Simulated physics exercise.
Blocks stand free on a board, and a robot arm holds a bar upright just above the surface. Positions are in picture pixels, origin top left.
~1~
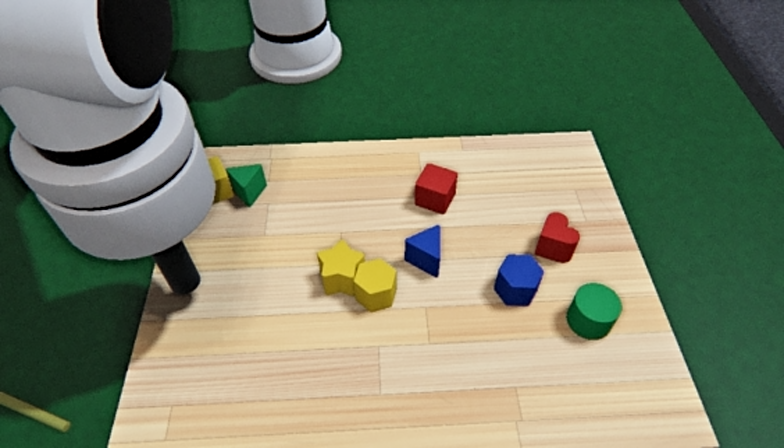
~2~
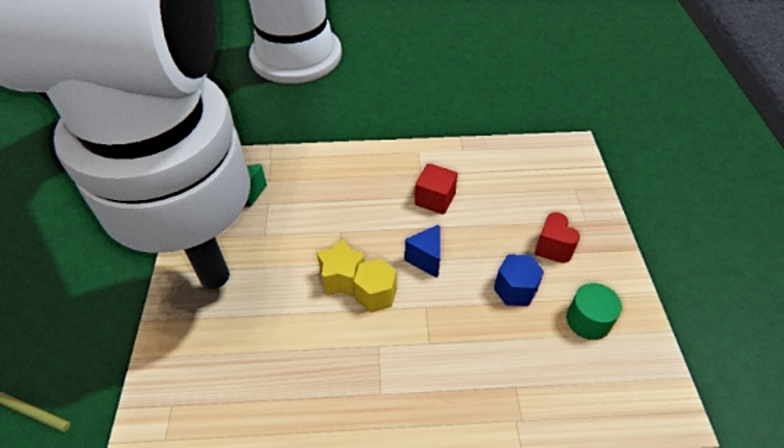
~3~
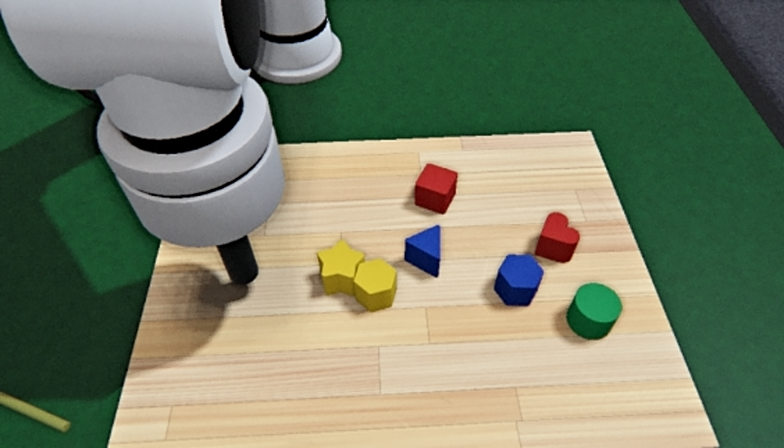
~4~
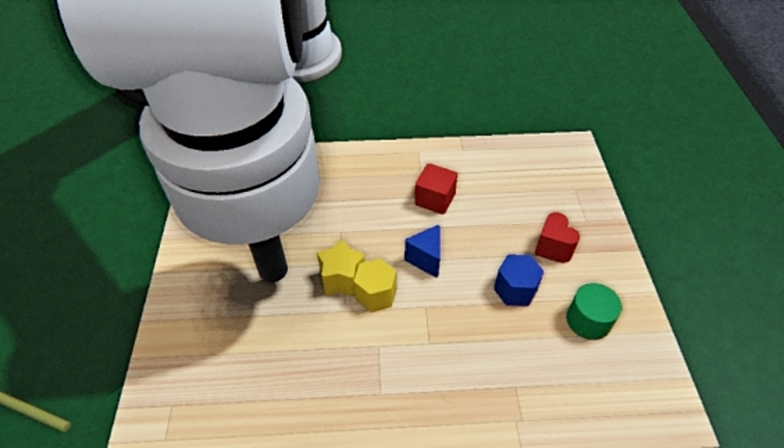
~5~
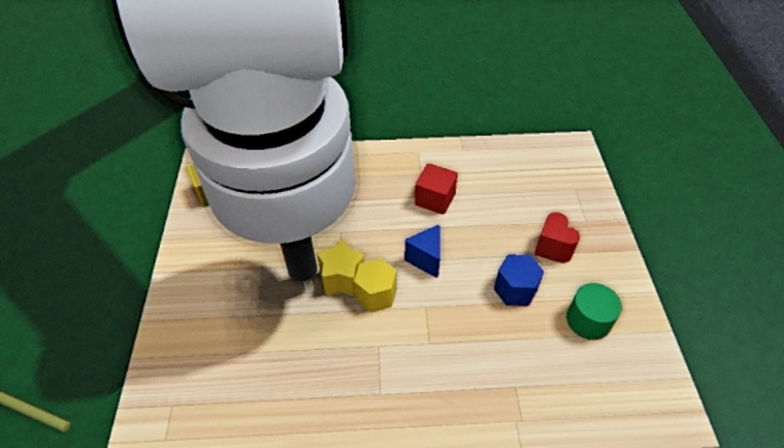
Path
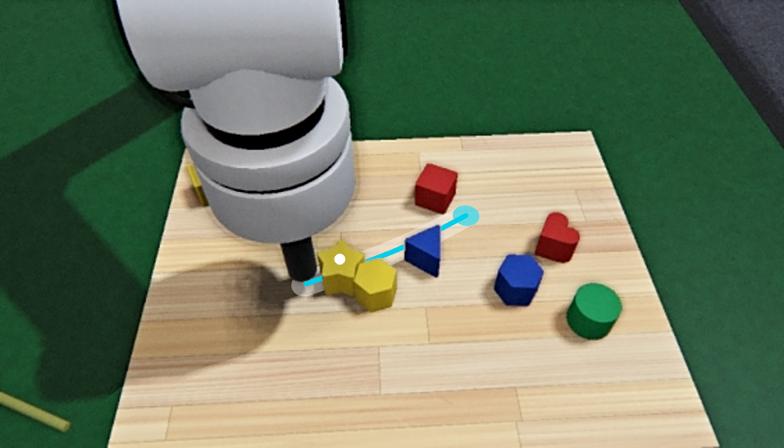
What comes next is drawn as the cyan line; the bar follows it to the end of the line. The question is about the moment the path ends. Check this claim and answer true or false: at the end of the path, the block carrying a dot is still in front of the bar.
False
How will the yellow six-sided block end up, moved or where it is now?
That block ends up displaced.
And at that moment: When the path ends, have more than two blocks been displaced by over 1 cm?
Yes - that is the case.
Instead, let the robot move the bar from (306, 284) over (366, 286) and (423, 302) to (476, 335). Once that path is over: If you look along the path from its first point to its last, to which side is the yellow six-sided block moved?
It gets pushed left.
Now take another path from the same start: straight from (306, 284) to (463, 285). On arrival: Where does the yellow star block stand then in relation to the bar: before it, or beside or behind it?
Prediction: Still leading.
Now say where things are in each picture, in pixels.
Lower end of the bar at (186, 283), tops of blocks, yellow star block at (340, 259), yellow six-sided block at (375, 275), blue triangular block at (428, 240), red square block at (437, 178), in the first frame.
Bar at (215, 277), blocks as before, in the second frame.
Bar at (244, 273), blocks as before, in the third frame.
Bar at (273, 271), blocks as before, in the fourth frame.
Bar at (303, 270), yellow star block at (340, 259), yellow six-sided block at (375, 275), blue triangular block at (428, 240), red square block at (437, 178), in the fifth frame.
The drawn path runs from (306, 284) over (364, 263) and (418, 240) to (466, 216); the dot is on the yellow star block.
On the path given first. One third of the way, bar at (364, 248); yellow star block at (395, 249), turned 30° clockwise; yellow six-sided block at (414, 279), turned 35° clockwise; blue triangular block at (433, 240).
Two thirds of the way, bar at (419, 225); yellow star block at (432, 243), turned 85° clockwise; yellow six-sided block at (422, 280), turned 60° clockwise; blue triangular block at (474, 247).
At the end, bar at (468, 201); yellow star block at (433, 243), turned 90° clockwise; yellow six-sided block at (422, 280), turned 60° clockwise; blue triangular block at (474, 248); red square block not moved.
